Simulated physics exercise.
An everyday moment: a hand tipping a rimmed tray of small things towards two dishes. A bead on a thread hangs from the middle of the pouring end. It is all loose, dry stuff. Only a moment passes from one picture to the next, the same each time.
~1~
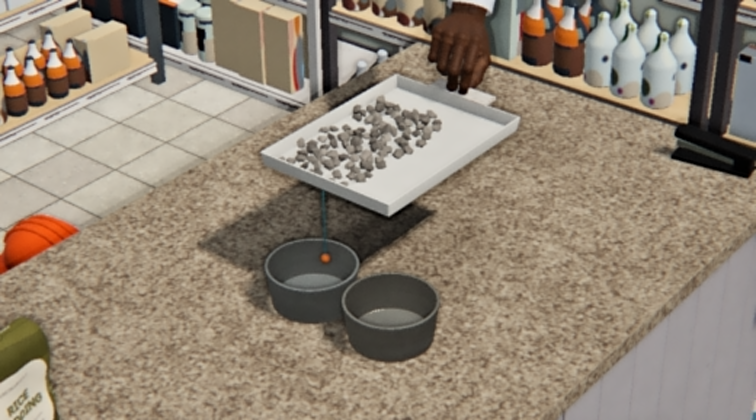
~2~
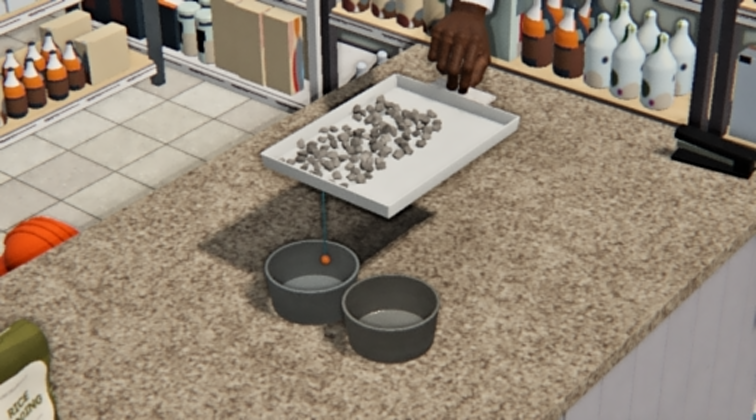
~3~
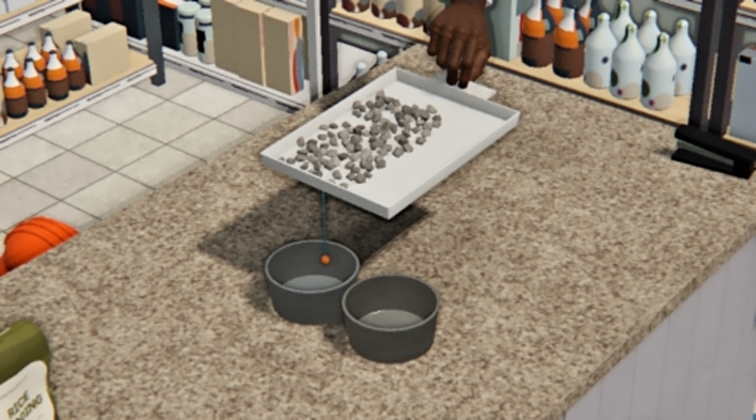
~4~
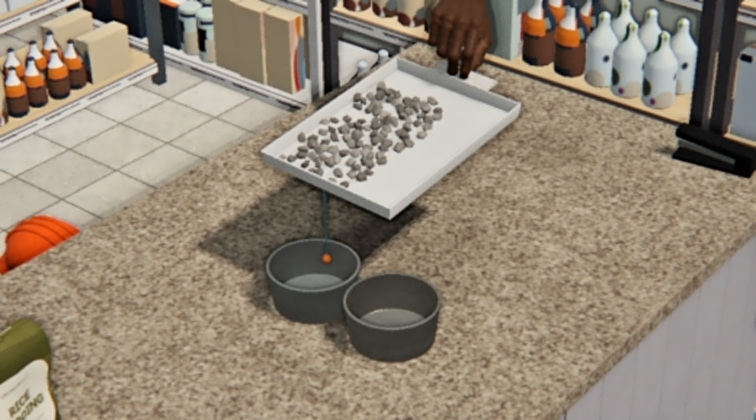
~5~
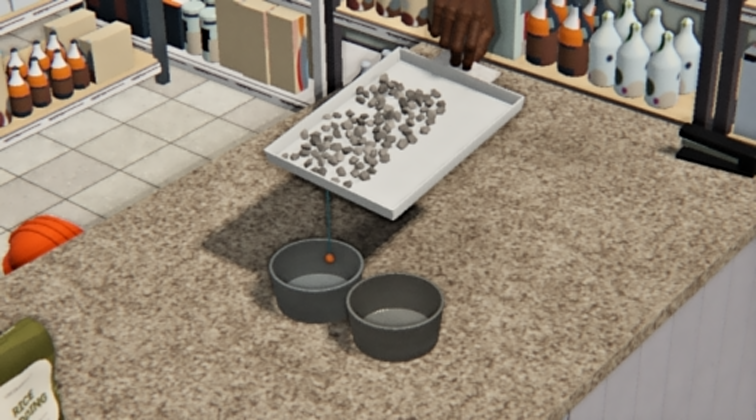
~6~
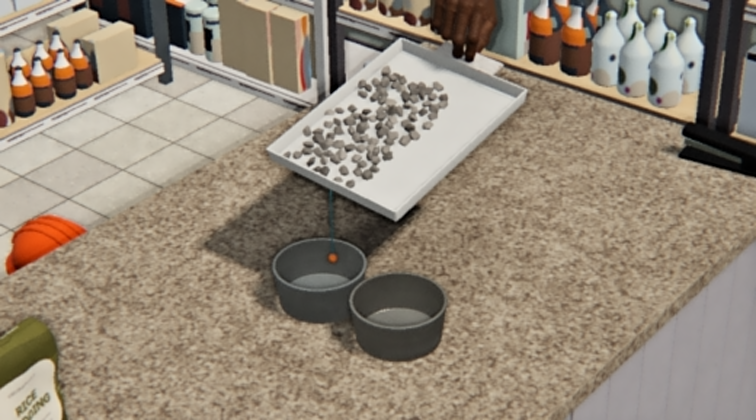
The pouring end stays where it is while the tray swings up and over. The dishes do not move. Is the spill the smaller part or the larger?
They take the larger part between them.
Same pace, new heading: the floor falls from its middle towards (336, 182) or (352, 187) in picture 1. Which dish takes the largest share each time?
In turn: Left; the right one.
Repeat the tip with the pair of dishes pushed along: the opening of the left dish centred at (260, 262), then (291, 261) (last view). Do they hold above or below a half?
In turn: Over half; more than half.
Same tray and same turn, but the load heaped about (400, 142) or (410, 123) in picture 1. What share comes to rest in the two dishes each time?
In turn 80 and 70 in a hundred.
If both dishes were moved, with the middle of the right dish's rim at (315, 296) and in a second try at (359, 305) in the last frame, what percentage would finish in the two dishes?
Near 40 % and 90 %.
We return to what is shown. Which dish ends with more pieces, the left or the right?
Fuller: The right one.
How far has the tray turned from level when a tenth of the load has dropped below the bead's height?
At some 80 degrees.
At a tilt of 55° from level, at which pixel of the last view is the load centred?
Close to (360, 165).
Shortly afterwards, tray tipped steeply; the whole lot on the tray.
Next, tray tipped right over; near a third on the tray; near a third in the right dish; only a few in the left dish; a little outside both; a little in the air.
Some moments later, tray tipped past a quarter turn; near two thirds in the right dish; a little in the left dish; near a quarter outside both.
In the end, tray tipped past a quarter turn; near two thirds in the right dish; a little in the left dish; near a quarter outside both.
